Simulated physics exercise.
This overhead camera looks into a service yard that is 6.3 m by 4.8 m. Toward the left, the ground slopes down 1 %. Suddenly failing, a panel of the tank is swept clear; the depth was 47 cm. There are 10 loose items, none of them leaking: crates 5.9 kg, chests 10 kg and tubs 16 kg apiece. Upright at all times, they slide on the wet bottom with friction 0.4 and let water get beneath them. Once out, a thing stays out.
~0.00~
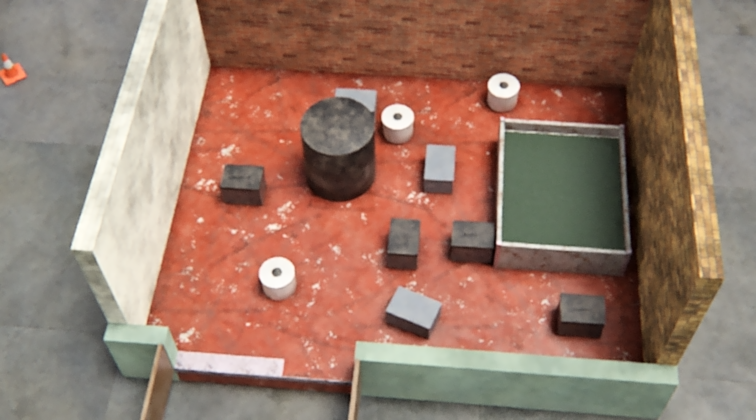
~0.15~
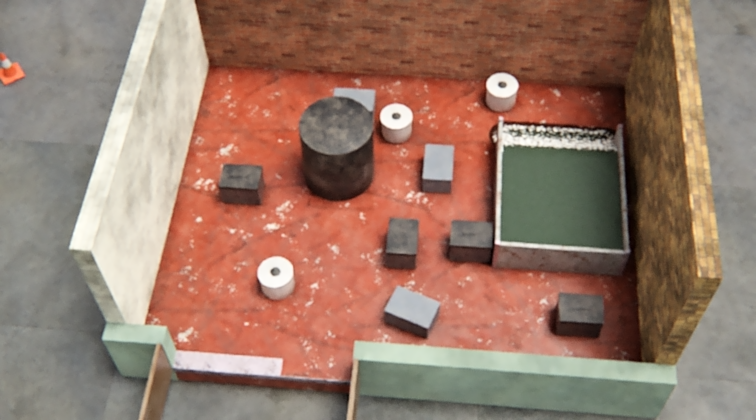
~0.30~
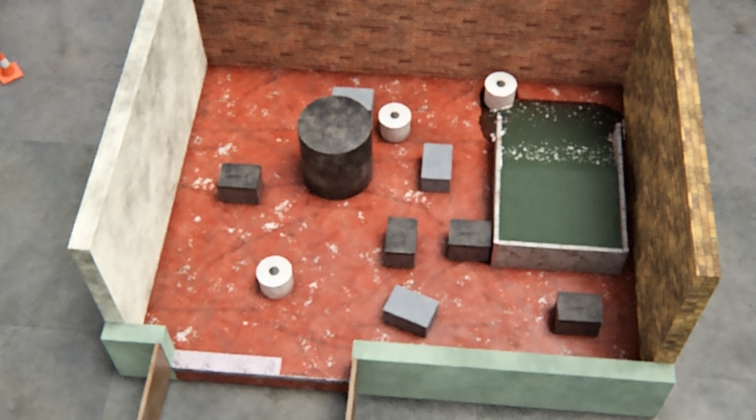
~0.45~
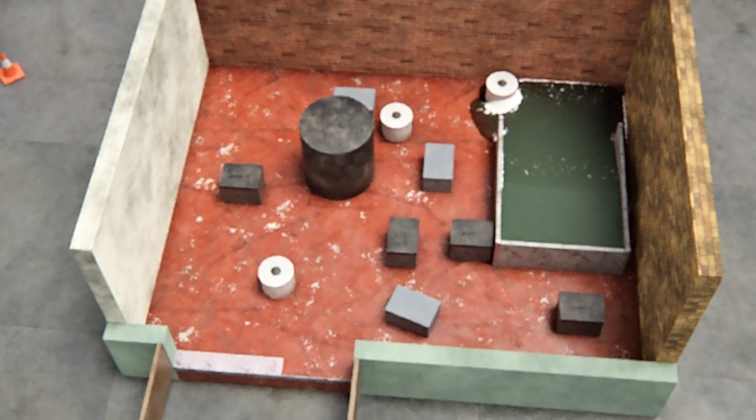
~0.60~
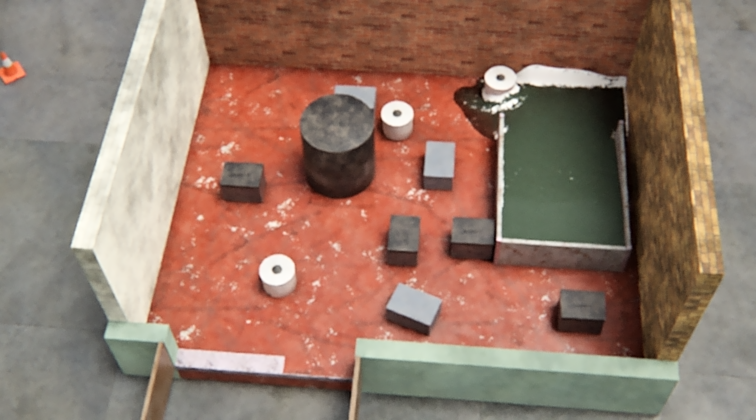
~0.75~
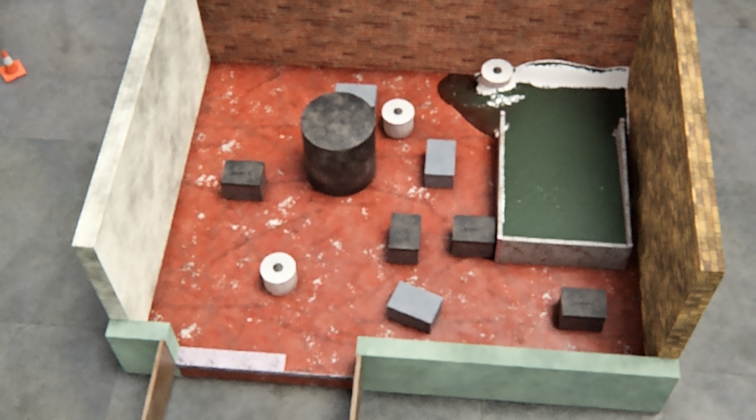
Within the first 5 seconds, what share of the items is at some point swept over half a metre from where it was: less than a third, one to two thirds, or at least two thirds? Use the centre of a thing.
It is a minority below a third.
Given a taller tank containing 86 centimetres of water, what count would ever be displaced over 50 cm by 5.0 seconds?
The count would be 5.
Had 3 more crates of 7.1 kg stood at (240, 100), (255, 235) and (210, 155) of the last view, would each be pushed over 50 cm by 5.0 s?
Going through them, I'd say exceeds it, falls short and finally exceeds it.
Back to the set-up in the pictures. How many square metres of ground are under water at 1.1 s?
I'd estimate close to 6.5 m2.
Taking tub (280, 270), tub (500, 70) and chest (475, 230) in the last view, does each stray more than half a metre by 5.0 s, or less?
One by one: Below the line; above the line; below the line.
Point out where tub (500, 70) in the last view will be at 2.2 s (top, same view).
Roughly at (356, 87).
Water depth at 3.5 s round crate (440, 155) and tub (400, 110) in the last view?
Around 1 cm and 9 cm.
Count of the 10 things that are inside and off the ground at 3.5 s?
0.
After 1.1 s 0 of 10 are over 50 cm from their spots; 0 afloat.
After 2.2 s 2 of 10 are over 50 cm from their spots; 0 afloat.
After 3.5 s 2 of 10 are over 50 cm from their spots; 0 afloat.
After 5.0 s 2 of 10 are over 50 cm from their spots, and 2 have been at some point; 2 afloat.
